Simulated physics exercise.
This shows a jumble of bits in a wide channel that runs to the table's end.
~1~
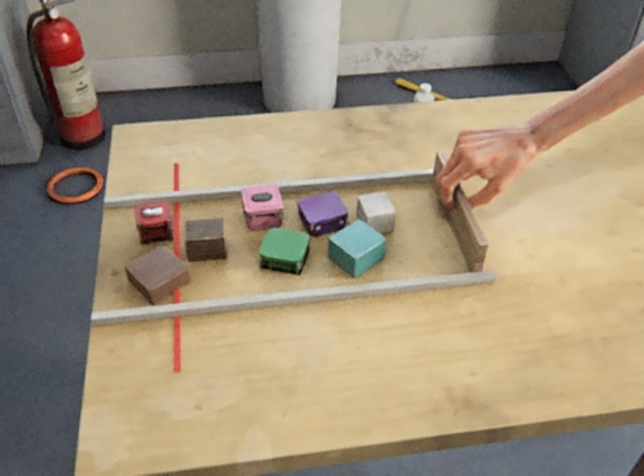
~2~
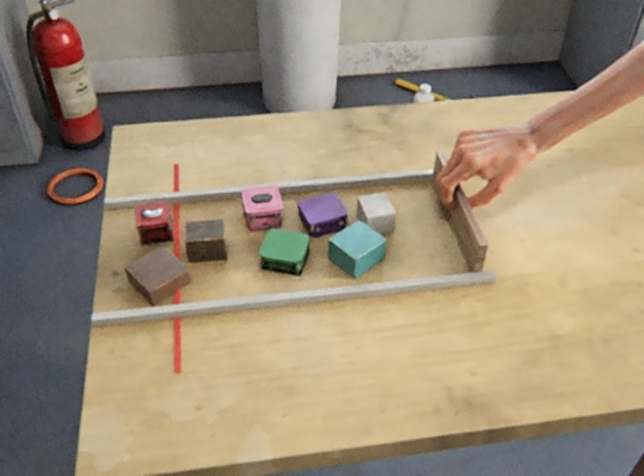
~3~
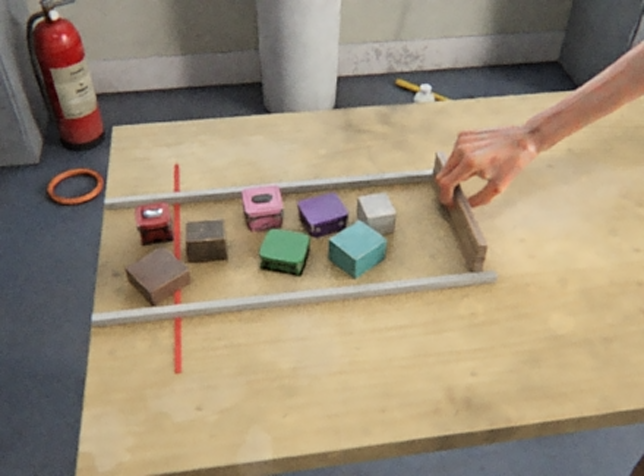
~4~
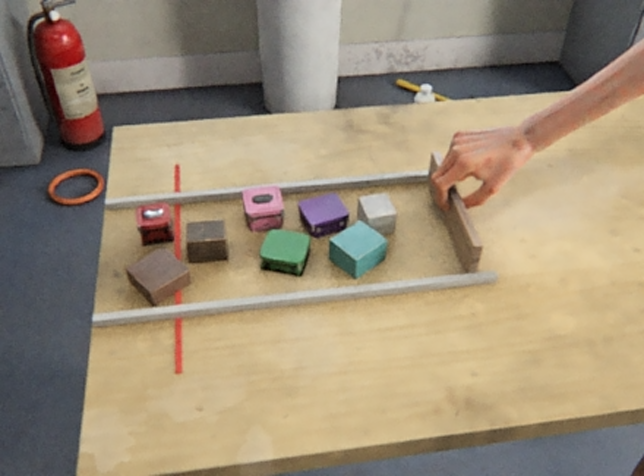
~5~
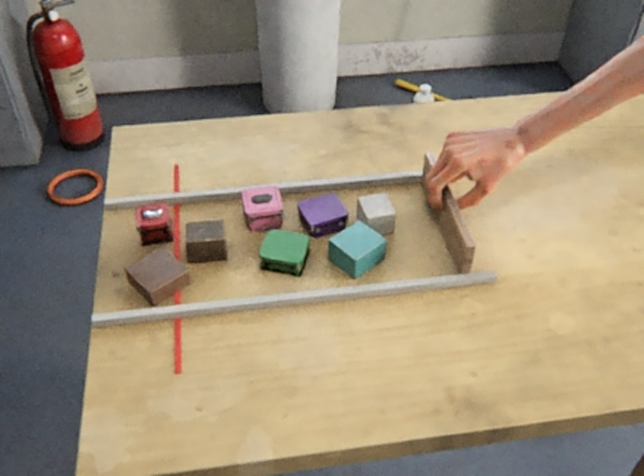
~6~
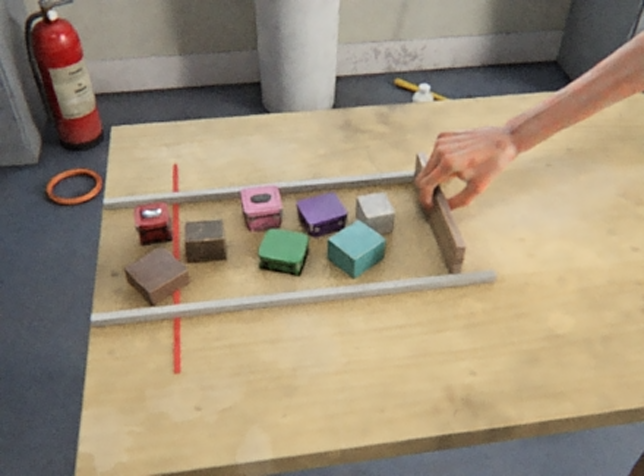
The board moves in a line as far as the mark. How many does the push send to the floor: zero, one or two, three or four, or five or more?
The number that fall off is three or four.
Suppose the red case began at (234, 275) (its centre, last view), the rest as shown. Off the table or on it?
It does not fall.
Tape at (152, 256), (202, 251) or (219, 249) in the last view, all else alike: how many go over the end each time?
Try by try, 5, 1 and 1.
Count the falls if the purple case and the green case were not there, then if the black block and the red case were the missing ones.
The counts: 0 and 1.
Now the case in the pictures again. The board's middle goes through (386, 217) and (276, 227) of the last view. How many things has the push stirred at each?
At the one place 1, at the other 8.
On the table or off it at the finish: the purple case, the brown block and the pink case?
The purple case survives; the brown block does not fall; the pink case is lost.
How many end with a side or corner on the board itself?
The number is 2.
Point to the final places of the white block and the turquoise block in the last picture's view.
First (159, 235), then (153, 262).
Soon after, none off yet; red case at rest near (154, 224); brown block at rest near (157, 275); black block at rest near (206, 241).
After that, none off yet; red case displaced about its own width near (127, 225); brown block displaced a little near (145, 280); black block displaced about its own width near (150, 242).
In the end, the number that fall off is three or four; gone, pink case, black block and red case.
